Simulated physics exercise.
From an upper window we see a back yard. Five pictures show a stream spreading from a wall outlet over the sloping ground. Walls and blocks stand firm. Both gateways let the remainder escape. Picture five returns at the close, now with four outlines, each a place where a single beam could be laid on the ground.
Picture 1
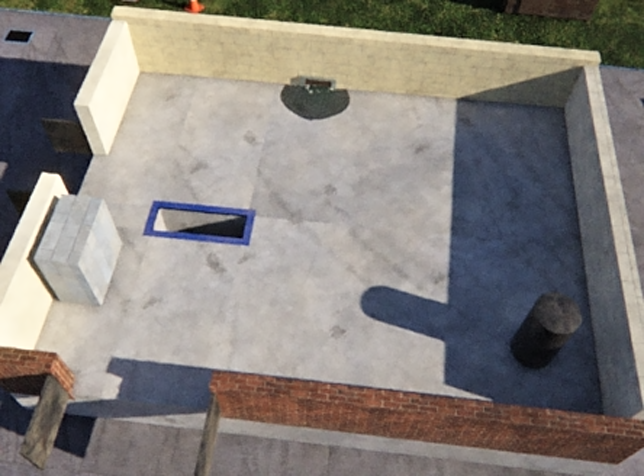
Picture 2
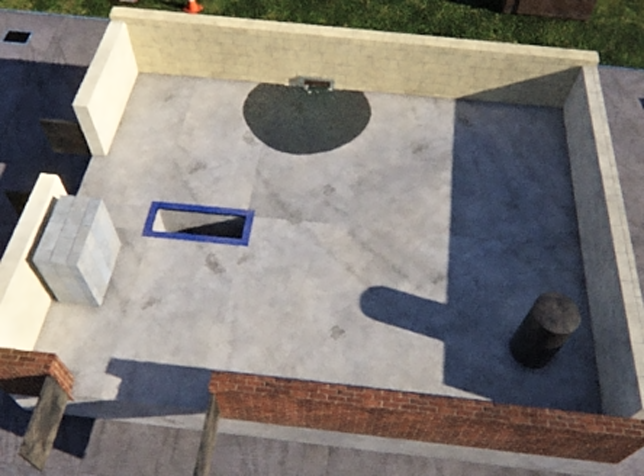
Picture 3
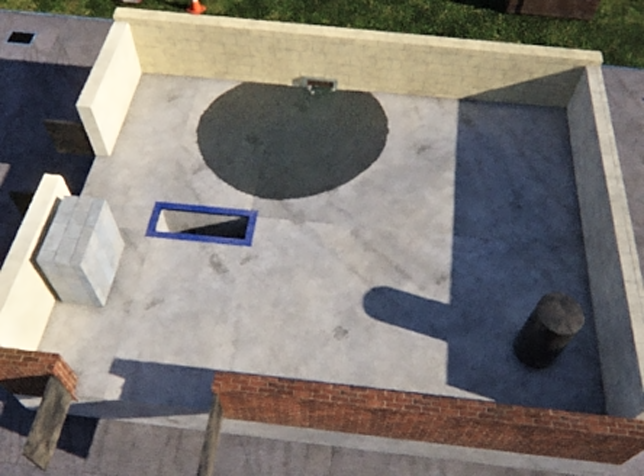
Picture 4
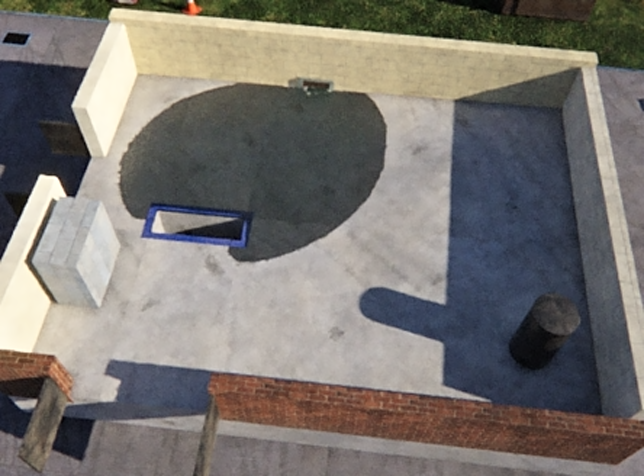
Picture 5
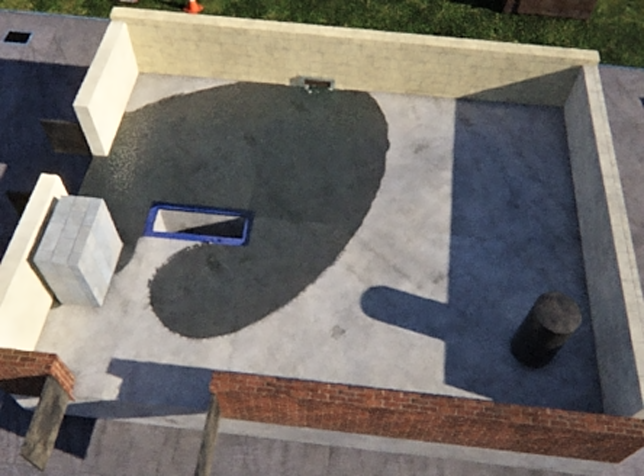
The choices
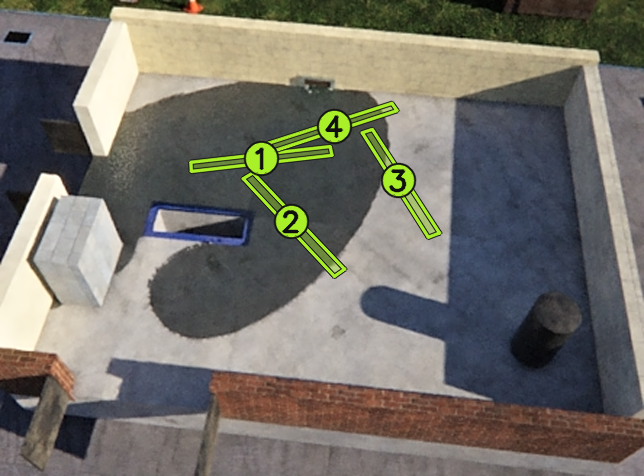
In a walled back yard, a dark patch of water spread from an opening in the far wall, reached the blue-edged drain, then crept around it toward the left side and the near ground.
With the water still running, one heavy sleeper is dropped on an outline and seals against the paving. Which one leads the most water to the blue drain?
I would pick position 3.
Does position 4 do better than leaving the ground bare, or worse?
It is worse.
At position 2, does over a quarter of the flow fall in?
No.
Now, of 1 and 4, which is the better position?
Position 4.
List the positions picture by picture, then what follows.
Outfall at (318, 82); blue drain at (200, 223); open gate at (148, 386); open gate at (95, 188); water covers 2 % of the ground and shows as far out as (288, 104); blue drain still dry.
Water covers 6 % of the ground and shows as far out as (254, 132); blue drain still dry.
Water covers 14 % of the ground and shows as far out as (211, 165); blue drain still dry.
Water covers 24 % of the ground and shows as far out as (137, 204); blue drain taking water.
Water covers 33 % of the ground and shows as far out as (187, 324); blue drain taking water.
On the marked copy, 1 from (191, 166) to (331, 150); 2 from (248, 175) to (339, 272); 3 from (367, 131) to (433, 235); 4 from (271, 147) to (394, 107).
If 1 is chosen, about 8 % of the stream runs into the blue drain, about 92 % out by the gates.
If 2 is chosen, about 14 % of the stream runs into the blue drain, about 86 % out by the gates.
If 3 is chosen, about 43 % of the stream runs into the blue drain, about 55 % out by the gates.
If 4 is chosen, about 17 % of the stream runs into the blue drain, about 83 % out by the gates.
